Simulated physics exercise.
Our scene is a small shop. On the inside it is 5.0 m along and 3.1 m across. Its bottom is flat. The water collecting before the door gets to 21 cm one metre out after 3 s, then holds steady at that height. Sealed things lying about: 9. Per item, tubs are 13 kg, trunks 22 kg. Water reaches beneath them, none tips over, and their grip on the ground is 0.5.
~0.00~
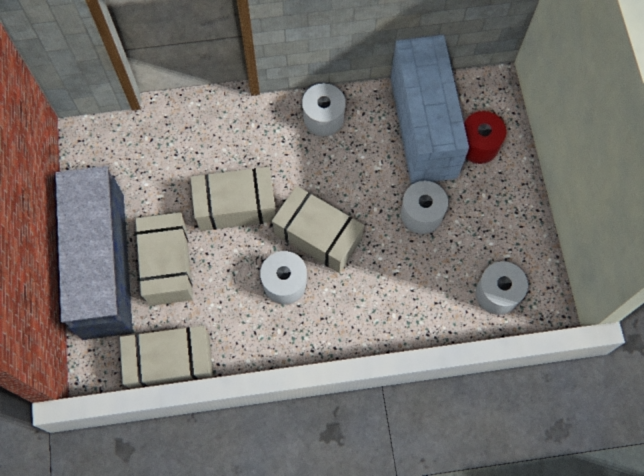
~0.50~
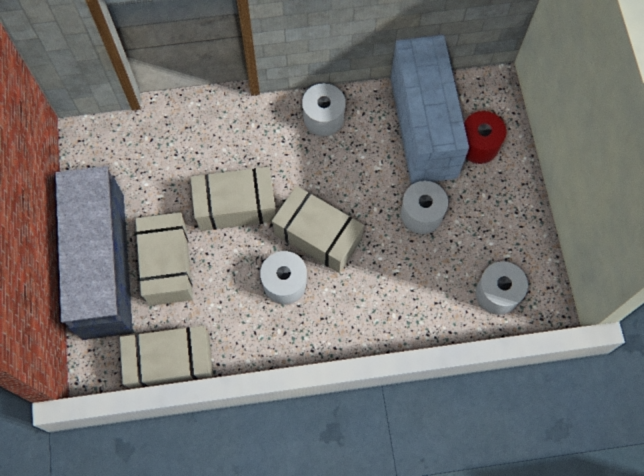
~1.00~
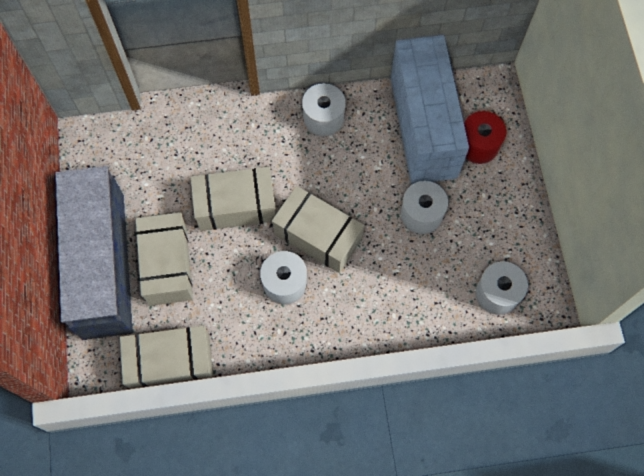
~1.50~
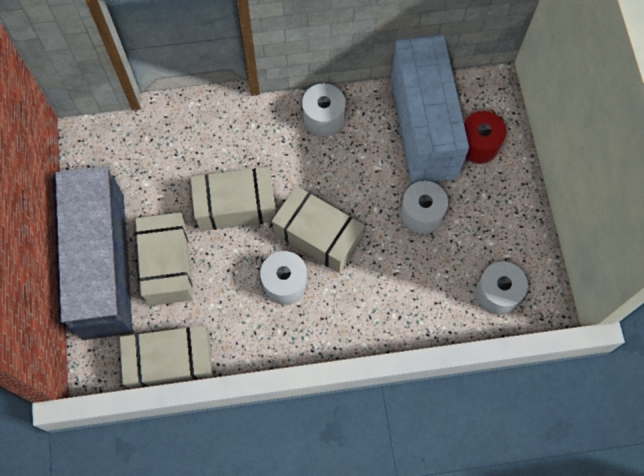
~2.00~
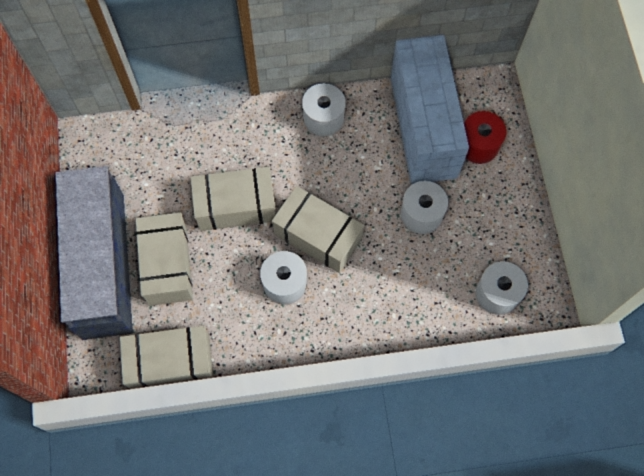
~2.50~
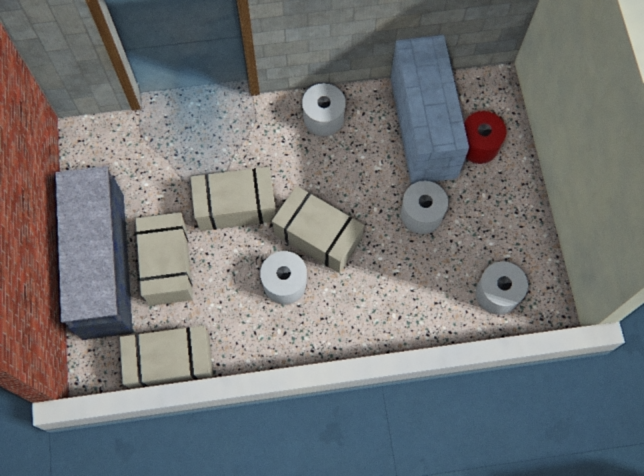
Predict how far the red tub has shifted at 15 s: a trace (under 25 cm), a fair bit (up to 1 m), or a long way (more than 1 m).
A fair bit.
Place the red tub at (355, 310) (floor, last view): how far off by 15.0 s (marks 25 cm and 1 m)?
So it journeys a long way.
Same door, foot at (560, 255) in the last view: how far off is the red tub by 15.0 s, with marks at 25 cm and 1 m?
Red tub: Remains in position.
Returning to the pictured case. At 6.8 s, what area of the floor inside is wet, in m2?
Close to 12 m2, I'd say.
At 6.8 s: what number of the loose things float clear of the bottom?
Then: 3.
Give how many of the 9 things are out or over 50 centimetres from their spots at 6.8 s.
3 of them.
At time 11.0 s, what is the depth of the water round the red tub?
9 cm, roughly.
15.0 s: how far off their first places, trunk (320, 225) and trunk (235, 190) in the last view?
200 cm, 150 cm.
After 3.5 s the red tub is near (485, 130), 0.0 m from its start, aground; 0 afloat.
After 6.8 s the red tub is near (485, 130), 0.0 m from its start, aground; 3 afloat.
After 11.0 s the red tub is near (473, 100), 0.4 m from its start, afloat; 8 afloat.
After 15.0 s the red tub is near (472, 91), 0.4 m from its start, afloat; 9 afloat.
